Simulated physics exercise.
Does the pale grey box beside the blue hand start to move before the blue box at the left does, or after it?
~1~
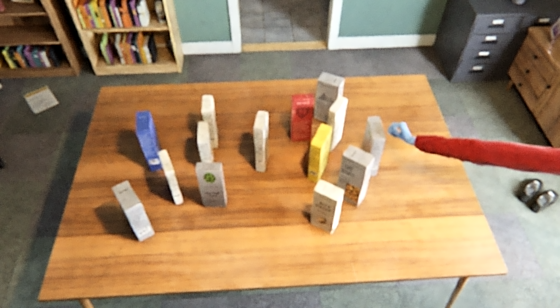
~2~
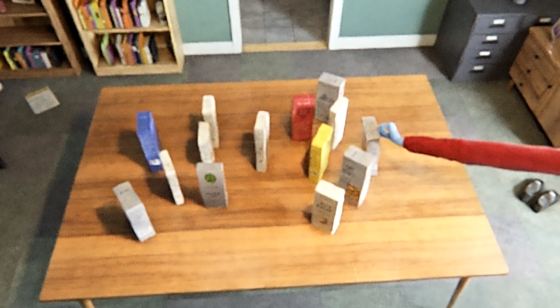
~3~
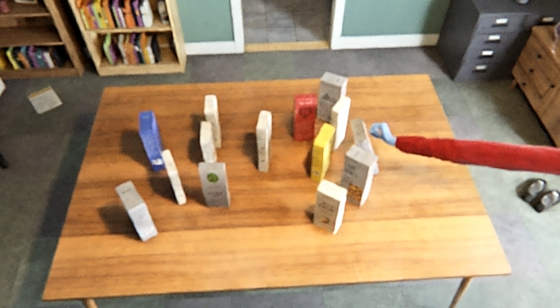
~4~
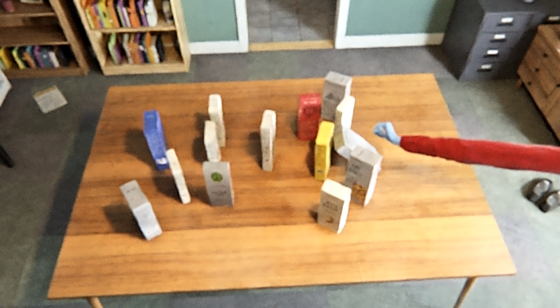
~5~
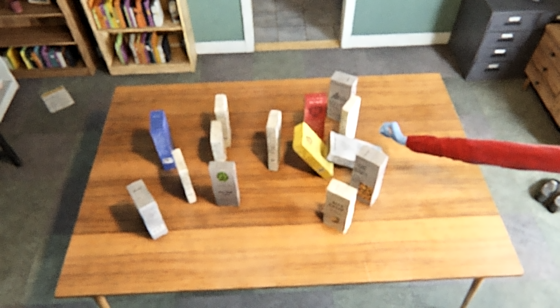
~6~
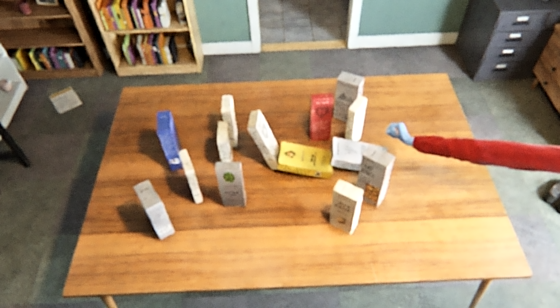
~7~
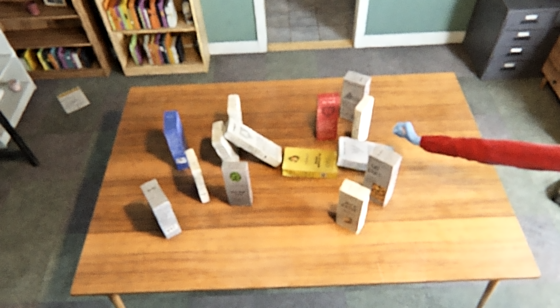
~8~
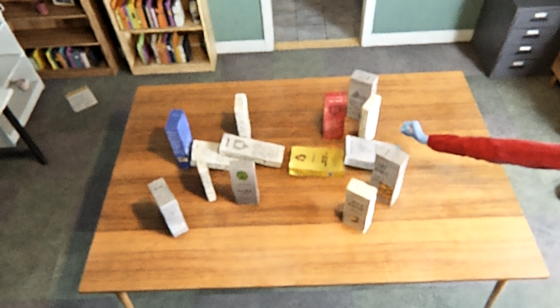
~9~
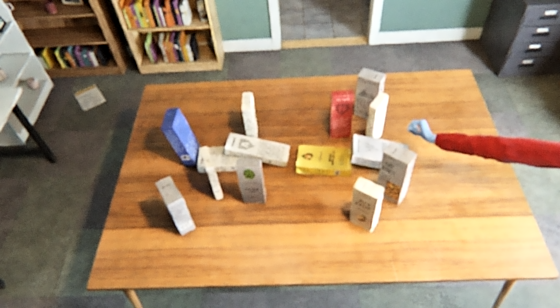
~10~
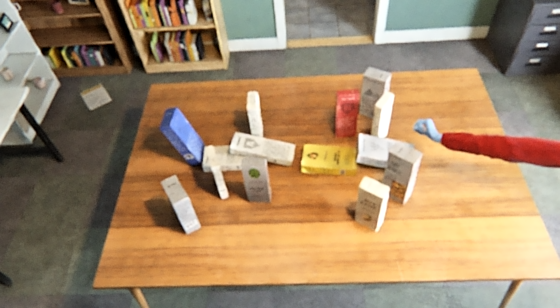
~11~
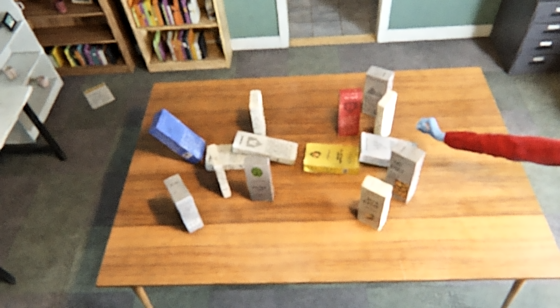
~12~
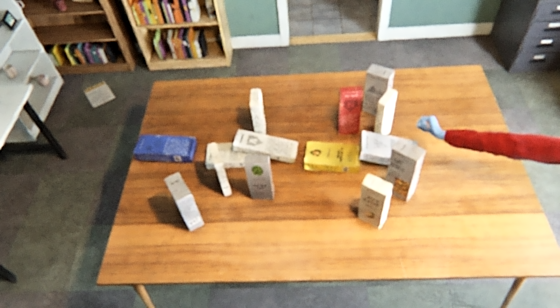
The pale grey box beside the hand starts to move first. The blue box begins to tip only later, after the yellow box and two pale boxes have gone over.
